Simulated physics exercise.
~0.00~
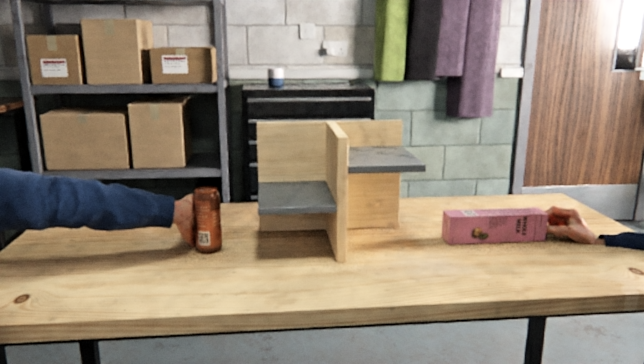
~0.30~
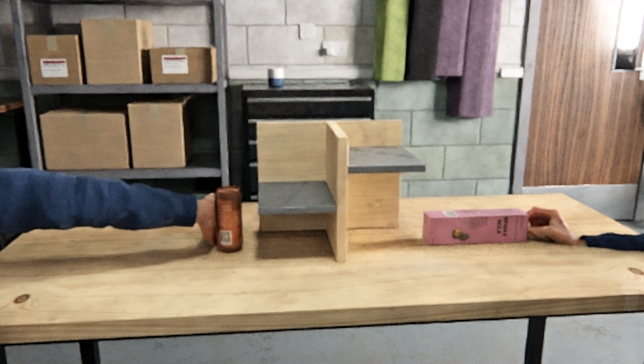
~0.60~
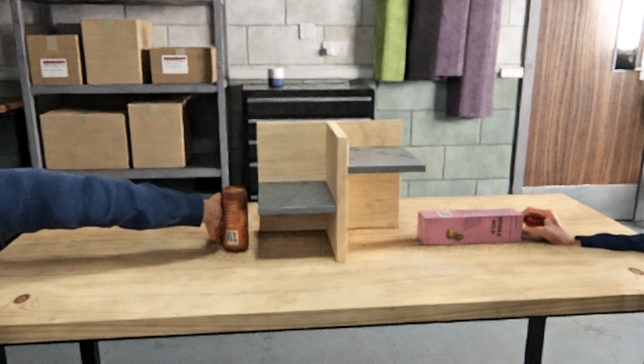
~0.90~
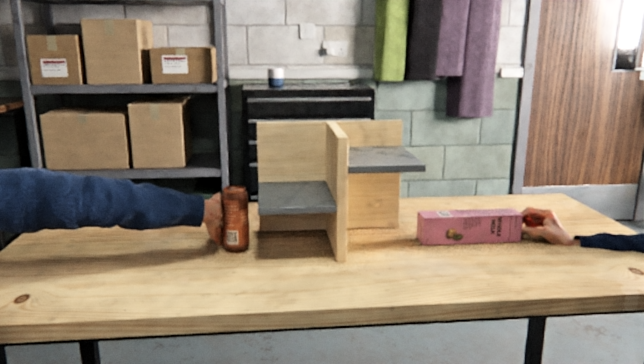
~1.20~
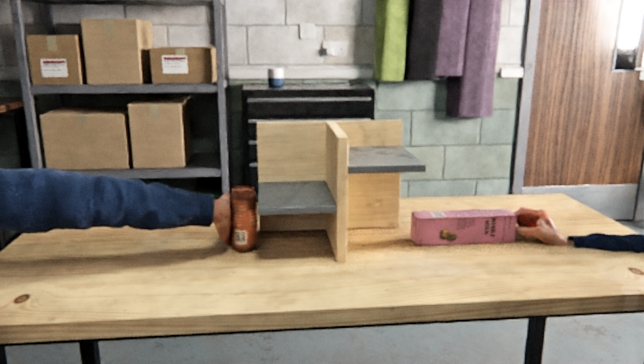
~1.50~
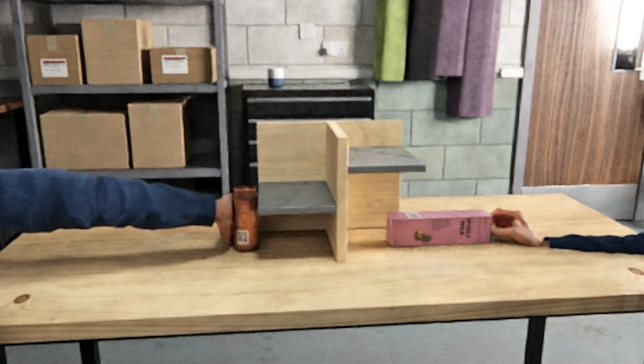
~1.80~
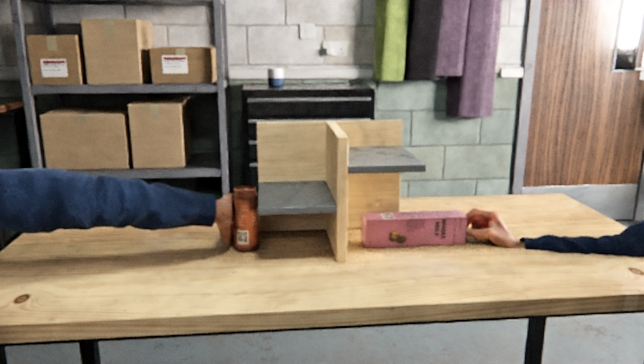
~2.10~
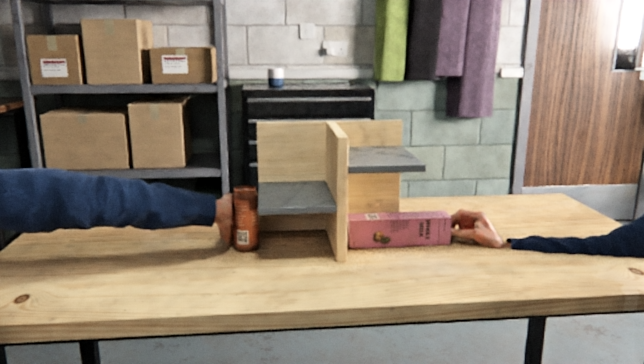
In a workshop seen from the front by a still camera, a light wooden table stands before shelving with cardboard boxes, a grey block wall and hanging green and purple cloths. A wooden divider with a grey shelf on each side, the left one lower, sits at its centre. From the left, a blue-sleeved hand pushes an upright orange can rightward until it stops against the edge of the lower shelf. From the right, another hand slides a pink carton, lying on its side, leftward. The can stays outside while the carton slips under the higher shelf, reaching the divider.
